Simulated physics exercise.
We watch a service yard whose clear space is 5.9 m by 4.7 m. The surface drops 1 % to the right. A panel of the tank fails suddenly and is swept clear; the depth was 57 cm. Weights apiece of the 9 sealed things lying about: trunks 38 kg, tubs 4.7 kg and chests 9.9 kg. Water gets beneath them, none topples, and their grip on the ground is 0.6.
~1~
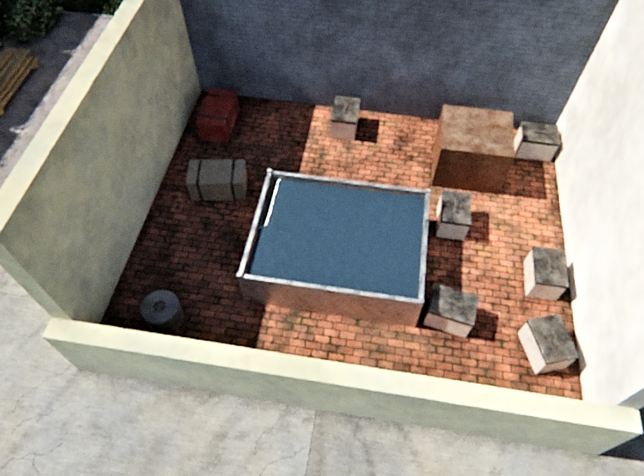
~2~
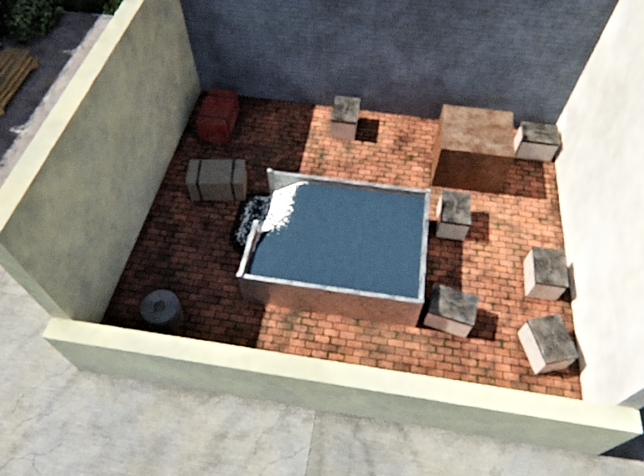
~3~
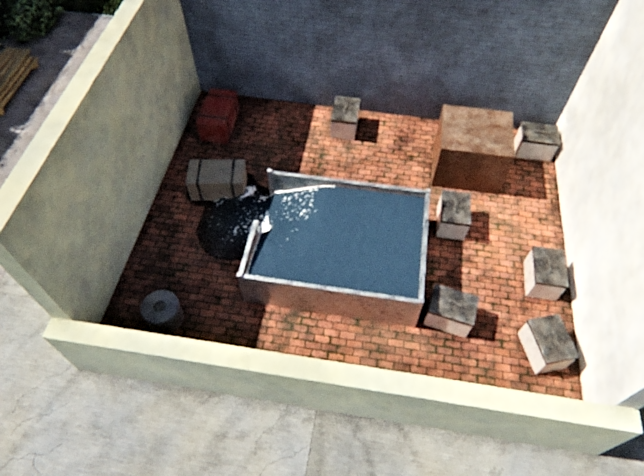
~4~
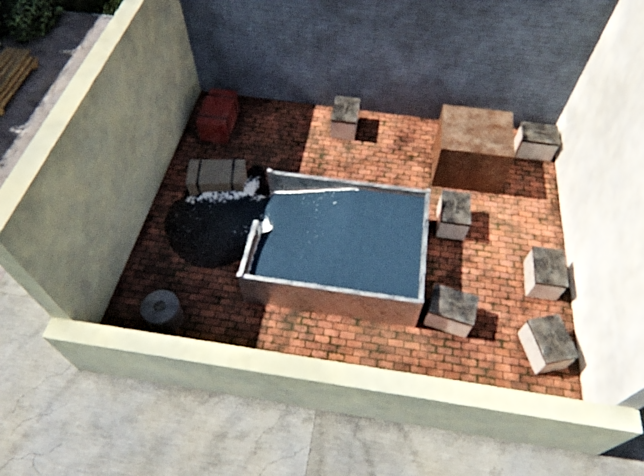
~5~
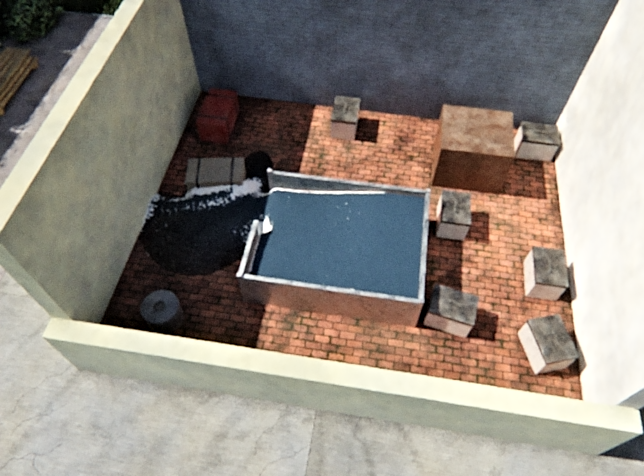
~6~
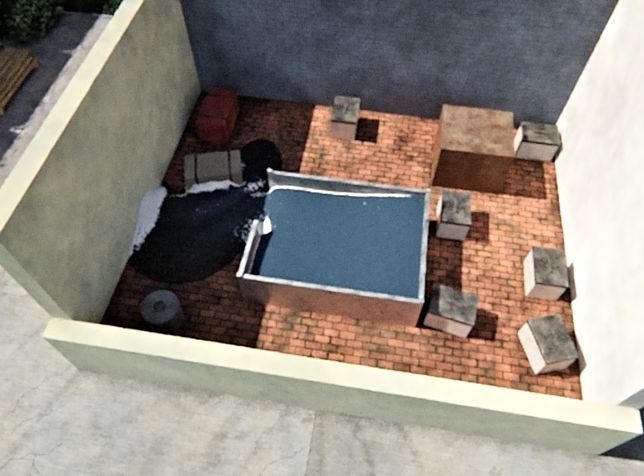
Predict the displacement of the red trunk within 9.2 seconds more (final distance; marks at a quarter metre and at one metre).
The red trunk gets carried off.
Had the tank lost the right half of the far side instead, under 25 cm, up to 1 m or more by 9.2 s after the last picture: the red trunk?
In that case the red trunk travels far.
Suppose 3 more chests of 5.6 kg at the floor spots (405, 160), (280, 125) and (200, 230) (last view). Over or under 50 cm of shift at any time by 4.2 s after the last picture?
In turn: Short of it, over, past it.
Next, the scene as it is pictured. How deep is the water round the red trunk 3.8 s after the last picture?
Roughly 10 cm.
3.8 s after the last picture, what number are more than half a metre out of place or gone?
4 of them.
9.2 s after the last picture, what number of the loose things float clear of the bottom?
At that moment 7.
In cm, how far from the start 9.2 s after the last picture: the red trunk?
About 250 cm.
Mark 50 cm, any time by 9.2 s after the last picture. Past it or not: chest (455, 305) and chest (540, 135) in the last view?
In that order: Less, more.
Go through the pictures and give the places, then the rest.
The red trunk at (217, 106) rests on the ground; water covers 3.2 m2; 0 of 9 have shifted, in the first frame.
The red trunk at (217, 106) rests on the ground; 3.7 m2 under water; 0 of 9 have shifted, in the second frame.
The red trunk at (217, 106), on the bottom; water covers 4.2 m2; 0 of 9 have shifted, in the third frame.
The red trunk at (217, 106), on the bottom; 4.9 m2 under water; 0 of 9 have shifted, in the fourth frame.
The red trunk at (217, 106) rests on the ground; water covers 5.6 m2; 0 of 9 have shifted, in the fifth frame.
The red trunk at (217, 106) rests on the ground; water covers 6.1 m2; 1 of 9 have shifted, in the sixth frame.
Then, 1.2 s after the last picture the red trunk is near (222, 99), 0.2 m from its start, aground; 0 afloat.
Then, 3.8 s after the last picture the red trunk is near (299, 101), 1.3 m from its start, aground; 1 afloat.
Then, 6.2 s after the last picture the red trunk is near (371, 124), 2.4 m from its start, aground; 2 afloat.
Then, 9.2 s after the last picture the red trunk is near (376, 127), 2.5 m from its start, aground; 7 afloat.
